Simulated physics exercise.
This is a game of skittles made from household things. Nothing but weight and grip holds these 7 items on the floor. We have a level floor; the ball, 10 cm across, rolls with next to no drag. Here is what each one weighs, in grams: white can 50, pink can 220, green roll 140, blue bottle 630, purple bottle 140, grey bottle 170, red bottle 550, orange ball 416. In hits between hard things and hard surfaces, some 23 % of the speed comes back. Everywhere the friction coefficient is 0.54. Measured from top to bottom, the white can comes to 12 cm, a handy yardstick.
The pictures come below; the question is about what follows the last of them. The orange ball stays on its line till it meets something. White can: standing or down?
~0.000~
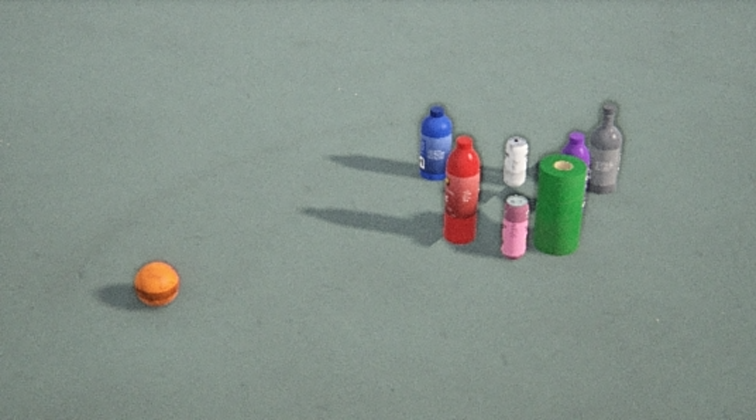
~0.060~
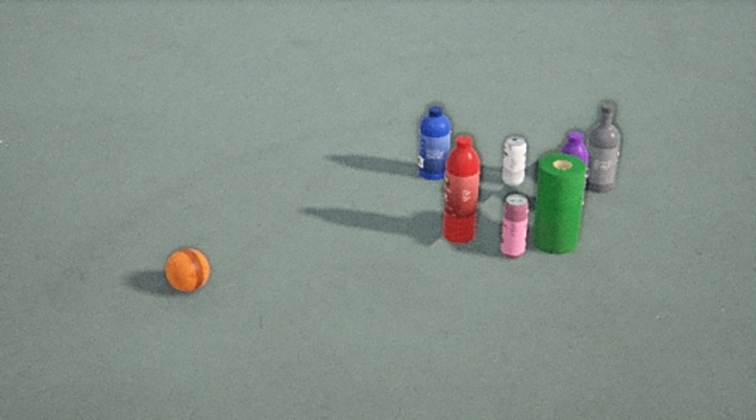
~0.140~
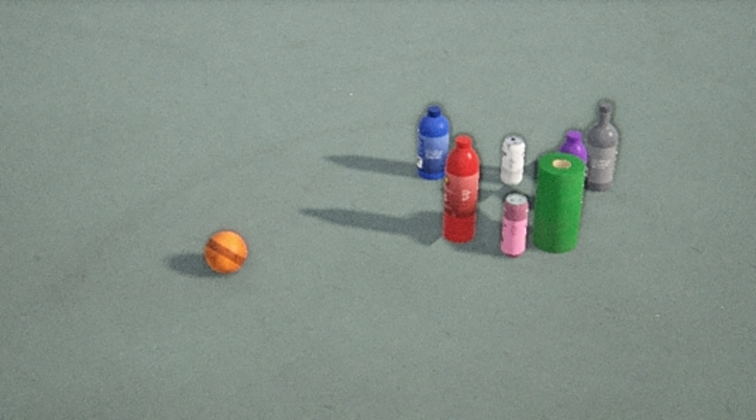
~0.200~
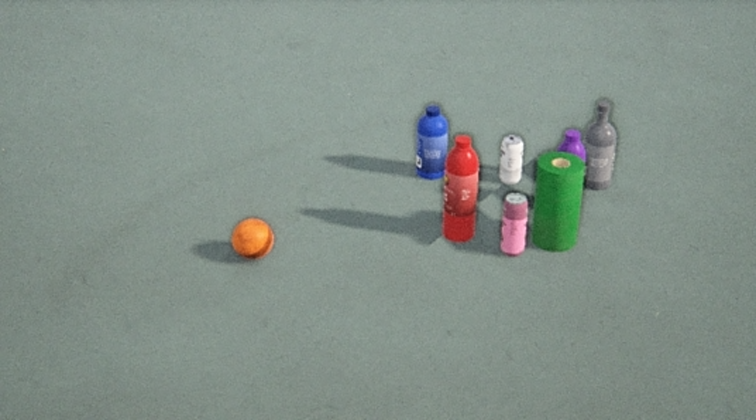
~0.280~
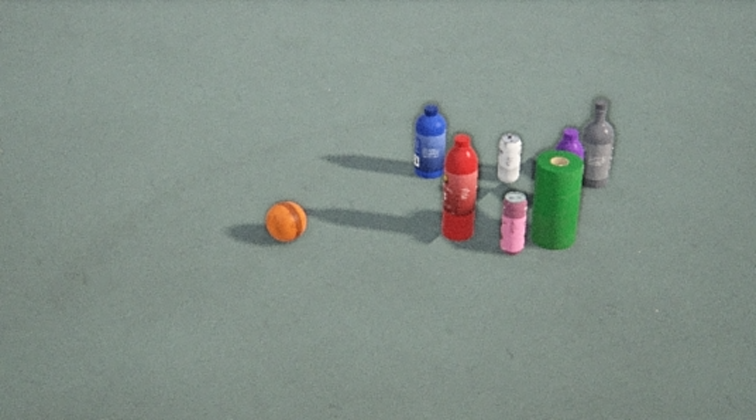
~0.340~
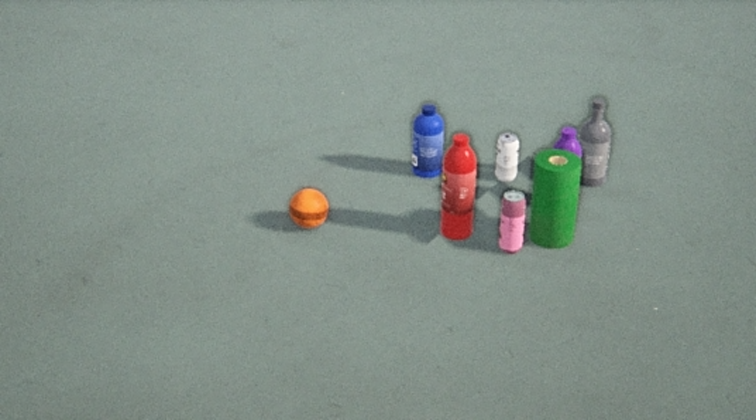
It remains erect.
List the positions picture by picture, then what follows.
In the first frame, ball 0 cm along; orange ball (157, 285); white can (515, 162).
In the second frame, ball 8 cm along; orange ball (187, 270); blue bottle (435, 142).
In the third frame, ball 19 cm along; orange ball (226, 252); grey bottle (601, 146).
In the fourth frame, ball 27 cm along; orange ball (253, 239); pink can (514, 226).
In the fifth frame, ball 38 cm along; orange ball (286, 222); blue bottle (430, 140).
In the sixth frame, ball 46 cm along; orange ball (309, 209); white can (507, 158).
After 0.84 s, ball 91 cm along; orange ball near (398, 134).
After 1.64 s, ball 131 cm along; orange ball near (398, 64); blue bottle slid 2 cm.
By the end (2.5 s), all 7 in place, give or take 8 cm. Seen from the same camera at the end, white can near (507, 158).
